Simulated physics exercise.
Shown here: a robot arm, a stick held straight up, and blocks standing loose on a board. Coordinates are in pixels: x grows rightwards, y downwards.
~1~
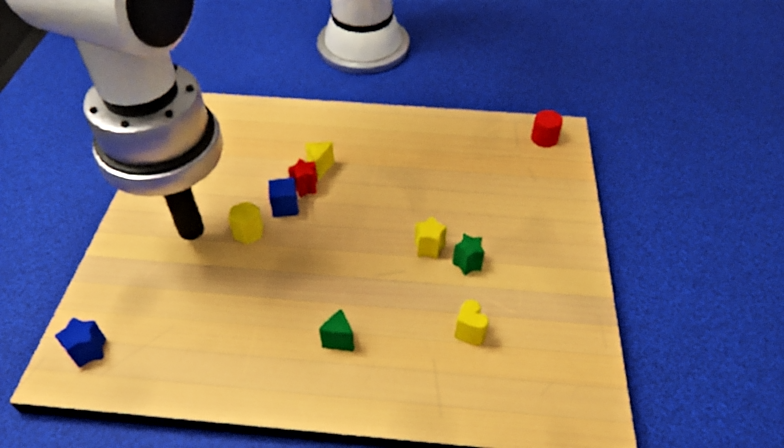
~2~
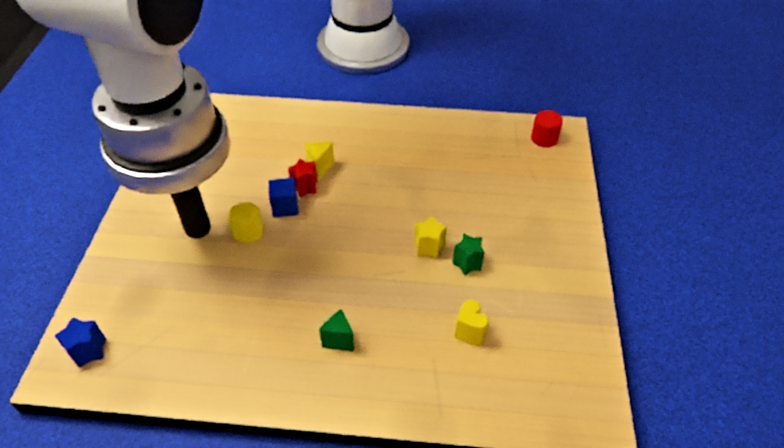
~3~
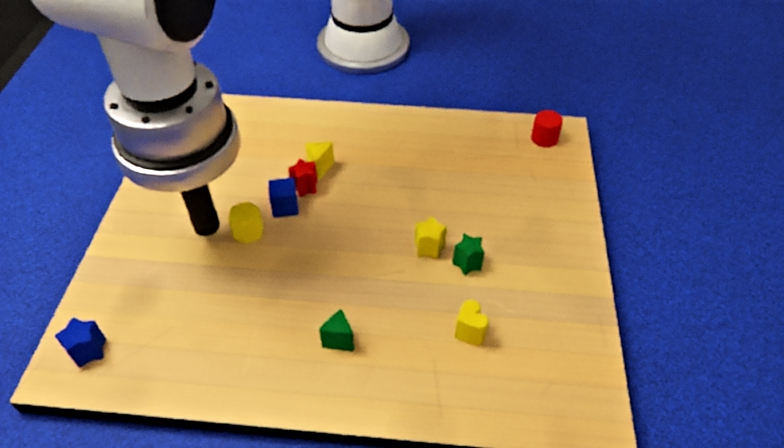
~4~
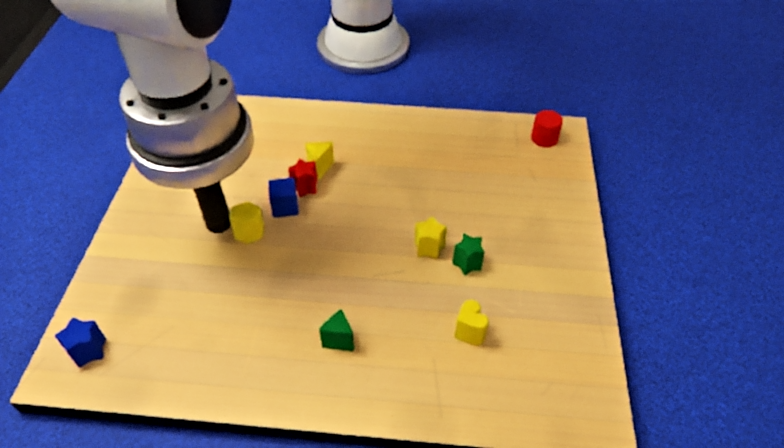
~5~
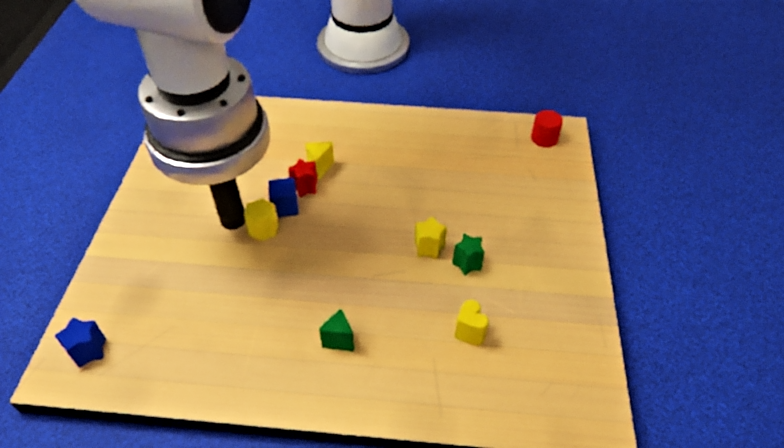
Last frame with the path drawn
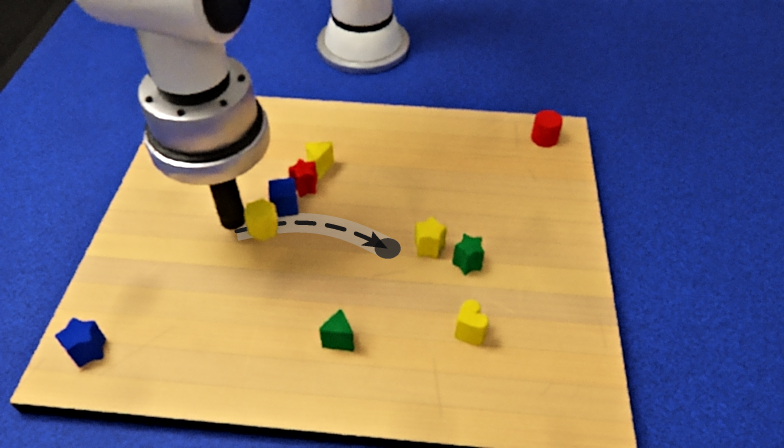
At the start, a robot arm holds a black stick upright at the left of a wooden board scattered with colourful blocks, just left of a yellow block. The stick slides slowly right until it reaches the yellow block, then pushes it slightly right, close to the blue block, while the other blocks stay still.
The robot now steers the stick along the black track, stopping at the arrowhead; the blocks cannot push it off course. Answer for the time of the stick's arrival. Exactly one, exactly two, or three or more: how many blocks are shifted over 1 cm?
Count: Two.
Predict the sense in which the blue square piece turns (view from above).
It twists anticlockwise.
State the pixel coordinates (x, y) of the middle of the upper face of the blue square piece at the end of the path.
By then it is at (299, 184).
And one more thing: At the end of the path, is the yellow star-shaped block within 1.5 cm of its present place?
Answer: Yes.
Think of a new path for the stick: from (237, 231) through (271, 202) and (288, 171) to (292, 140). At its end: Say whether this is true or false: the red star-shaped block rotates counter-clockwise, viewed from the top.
Verdict: True.
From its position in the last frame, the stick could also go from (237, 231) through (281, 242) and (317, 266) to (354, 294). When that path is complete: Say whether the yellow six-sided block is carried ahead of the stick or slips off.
It falls back or aside.
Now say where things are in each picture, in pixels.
Stick tip (192, 231); block tops, yellow six-sided block (243, 212); blue square piece (281, 187); red star-shaped block (303, 167); yellow star-shaped block (431, 228), in the first picture.
Stick (198, 230); blocks unchanged, in the second picture.
Stick (207, 227); blocks unchanged, in the third picture.
Stick (219, 225); blocks unchanged, in the fourth picture.
Stick (234, 221); yellow six-sided block (259, 209); blue square piece (281, 187); red star-shaped block (303, 167); yellow star-shaped block (431, 228), in the fifth picture.
Path on the board, from (237, 231) via (290, 223) and (341, 229), ending at (388, 248).
The first path, step by step. One third of the way, stick (288, 213); yellow six-sided block (311, 211), turned 30° clockwise; blue square piece (296, 185), turned 70° anticlockwise; red star-shaped block (304, 165).
Two thirds of the way, stick (340, 219); yellow six-sided block (359, 224), turned 55° clockwise; blue square piece (299, 184), turned 80° anticlockwise; red star-shaped block (305, 164).
At the end, stick (388, 238); yellow six-sided block (400, 249), turned 75° clockwise; blue square piece (299, 184), turned 80° anticlockwise; red star-shaped block (305, 164); yellow star-shaped block in place.
